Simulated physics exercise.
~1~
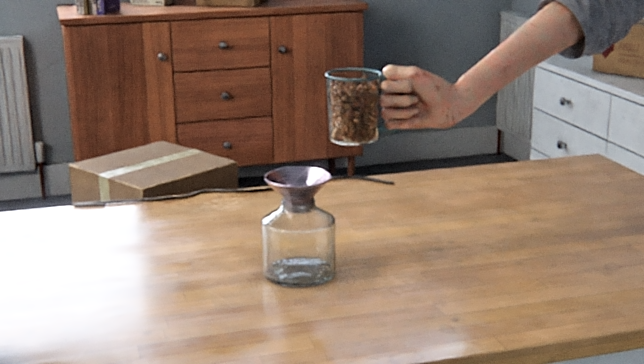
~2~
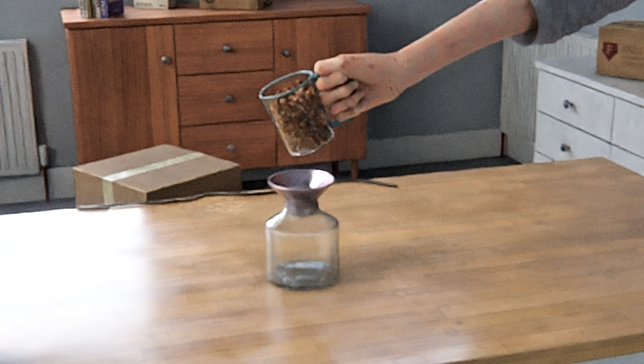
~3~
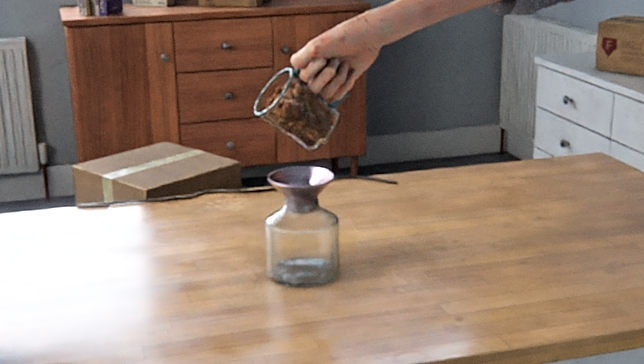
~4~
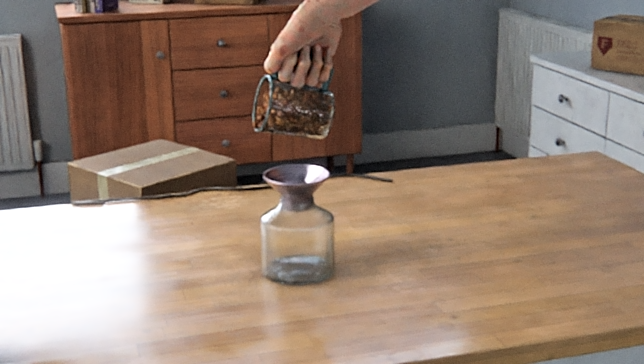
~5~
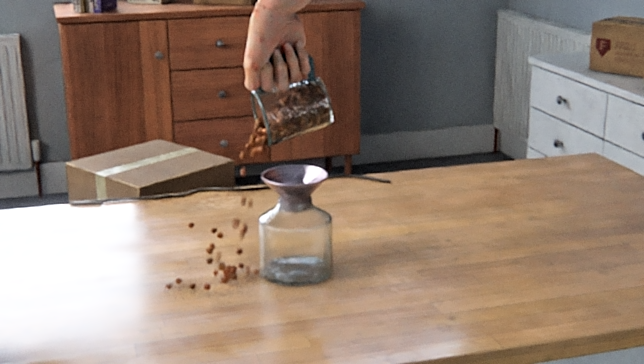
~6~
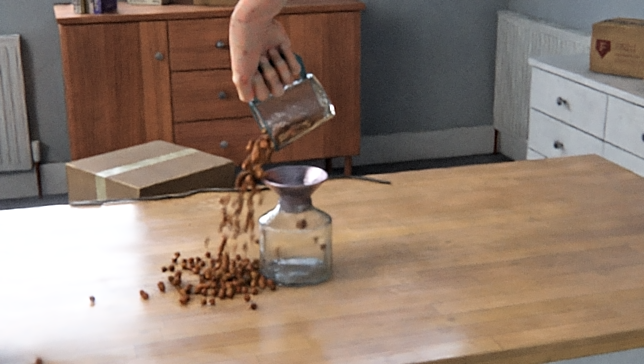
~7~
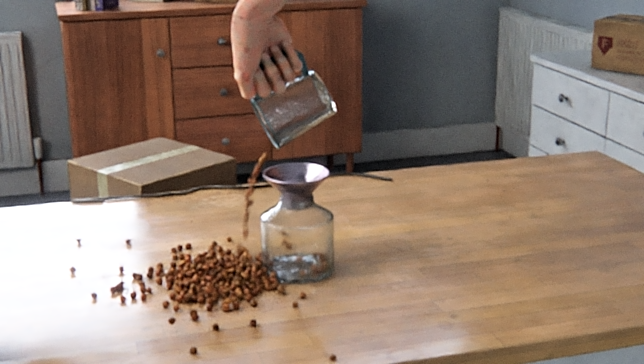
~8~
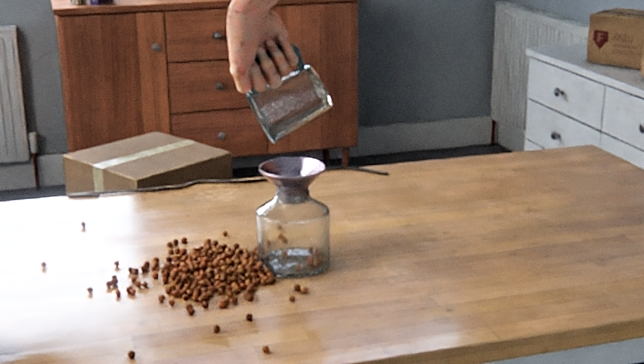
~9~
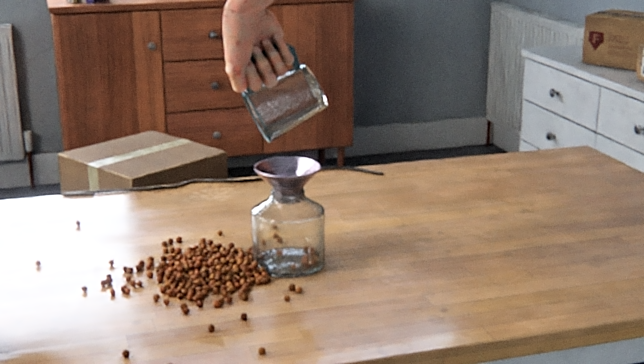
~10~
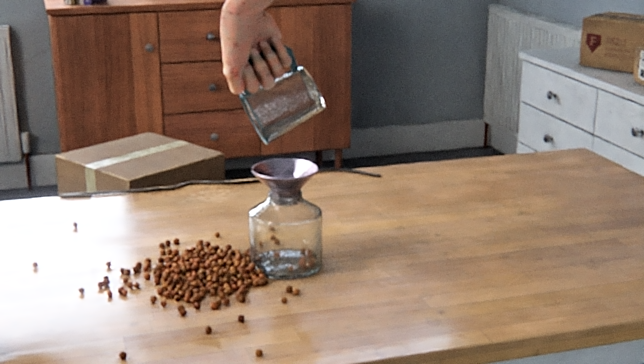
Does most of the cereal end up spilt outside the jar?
Yes, the larger part of the cereal lands on the table beside the jar. Only very few pieces get into the jar, and the cup and funnel are left with hardly any.
